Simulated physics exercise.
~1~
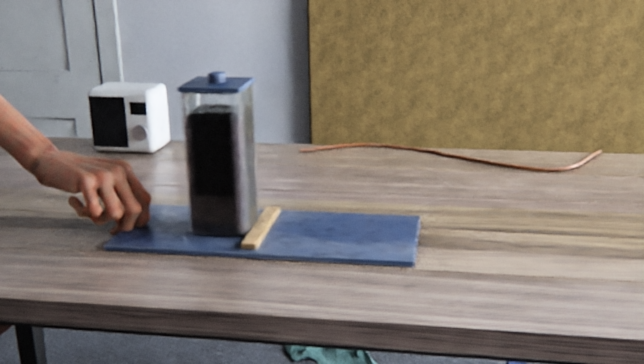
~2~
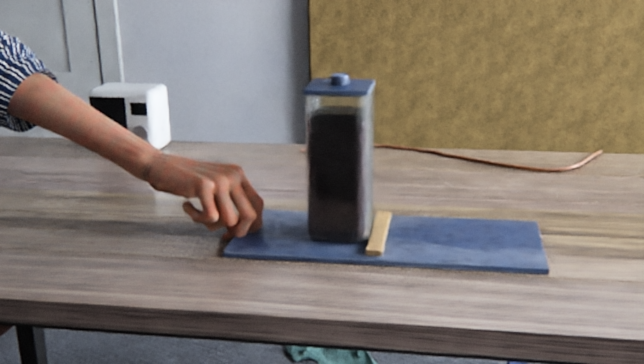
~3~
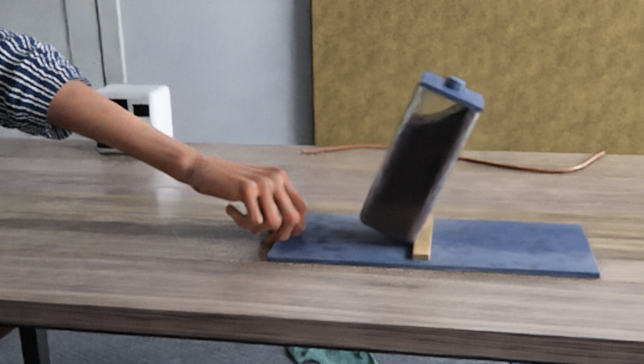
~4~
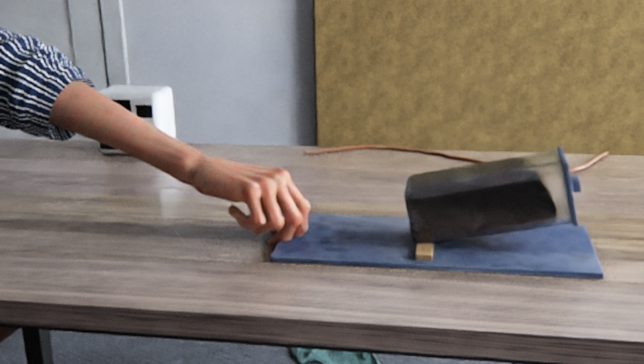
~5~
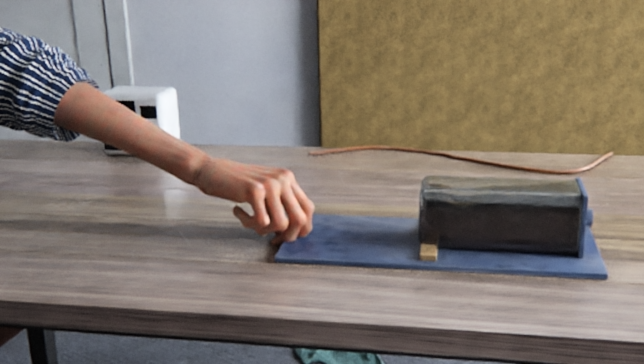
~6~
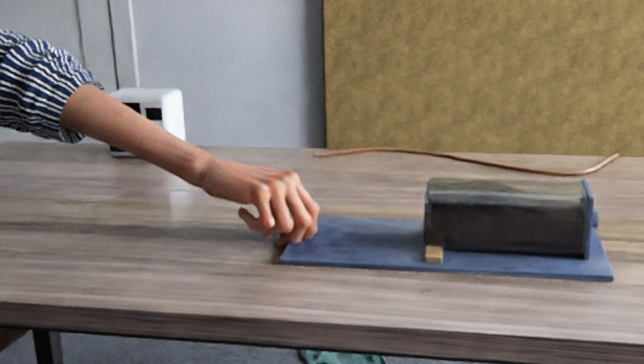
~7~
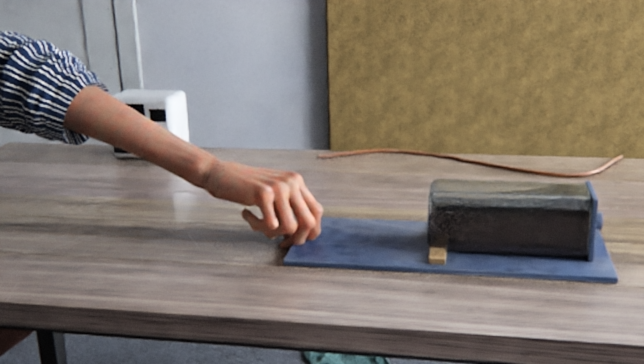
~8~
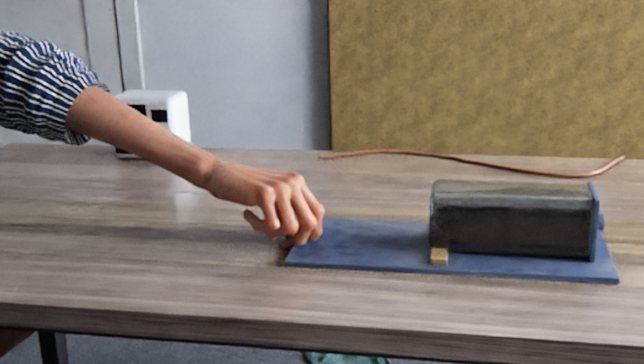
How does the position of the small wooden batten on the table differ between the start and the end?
At the start the batten is left of the middle of the view, and by the end it is right of the middle, having been carried along with the blue board.
